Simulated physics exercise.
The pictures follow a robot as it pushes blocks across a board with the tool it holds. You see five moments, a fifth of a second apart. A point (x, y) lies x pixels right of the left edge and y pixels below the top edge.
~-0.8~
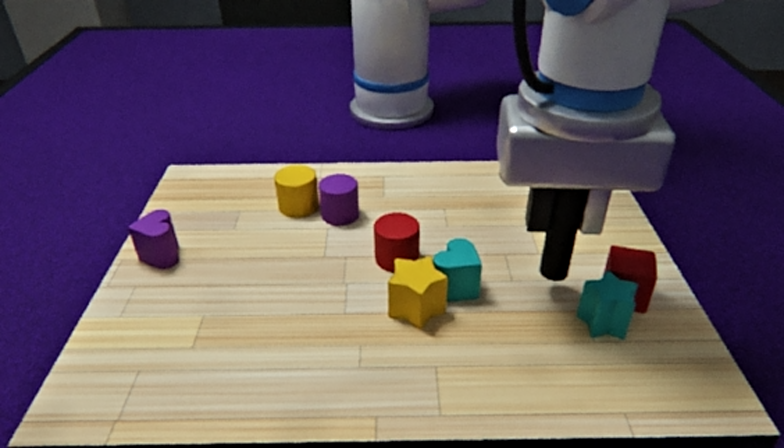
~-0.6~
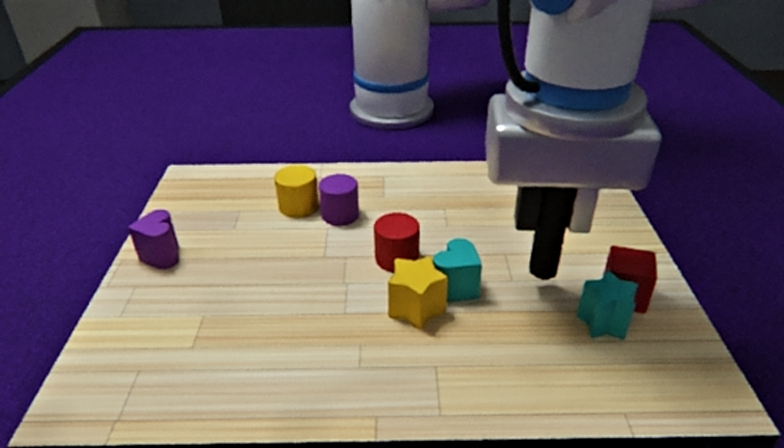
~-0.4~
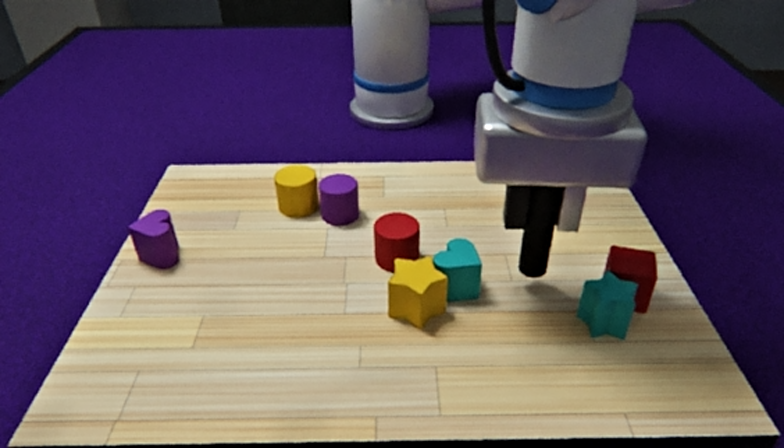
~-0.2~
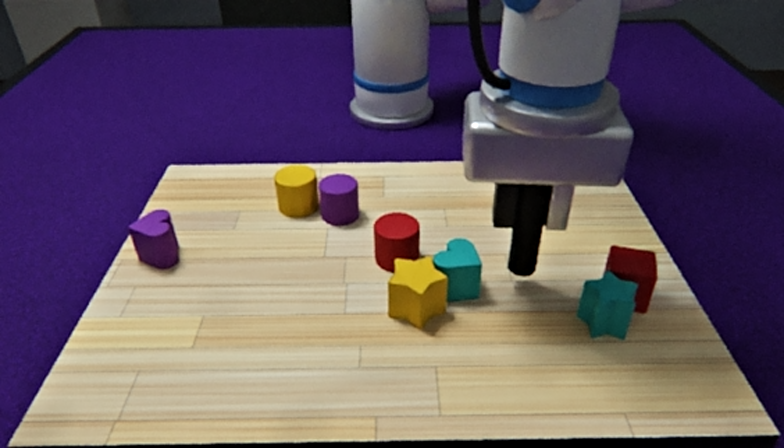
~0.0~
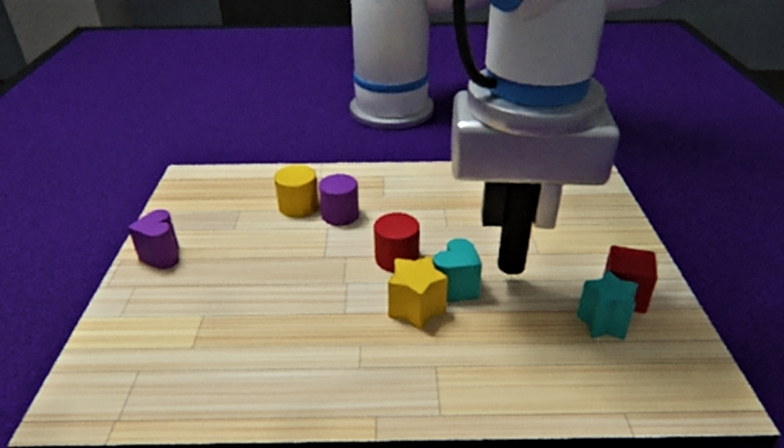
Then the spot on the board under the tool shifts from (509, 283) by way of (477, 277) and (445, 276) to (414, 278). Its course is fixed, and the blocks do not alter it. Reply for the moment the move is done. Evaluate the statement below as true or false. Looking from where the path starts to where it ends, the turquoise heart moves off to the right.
False
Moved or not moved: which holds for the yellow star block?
The yellow star block will not stay where it is.
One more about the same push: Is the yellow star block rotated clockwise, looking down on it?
No.
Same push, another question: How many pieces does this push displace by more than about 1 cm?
Here I'd predict two blocks moving more than 1 cm.
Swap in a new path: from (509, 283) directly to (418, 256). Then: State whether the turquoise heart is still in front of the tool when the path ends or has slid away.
Most likely the turquoise heart slides off.
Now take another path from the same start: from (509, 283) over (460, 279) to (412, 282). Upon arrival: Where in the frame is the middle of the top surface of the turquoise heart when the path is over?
Expect it around (384, 260).
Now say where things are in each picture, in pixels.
In the first frame, tool tip at (554, 273); block tops, red circle at (397, 225); yellow star block at (417, 273); turquoise heart at (458, 253).
In the second frame, tool at (543, 271); blocks unchanged.
In the third frame, tool at (532, 270); blocks unchanged.
In the fourth frame, tool at (522, 268); blocks unchanged.
In the fifth frame, tool at (511, 267); red circle at (397, 225); yellow star block at (417, 273); turquoise heart at (458, 253).
On the path given first. Halfway along, tool at (462, 260); yellow star block at (405, 277), turned 20° anticlockwise; turquoise heart at (437, 254), turned 15° anticlockwise.
At the end, tool at (414, 262); red circle in place; yellow star block at (384, 293), turned 55° anticlockwise; turquoise heart at (393, 261), turned 45° anticlockwise.
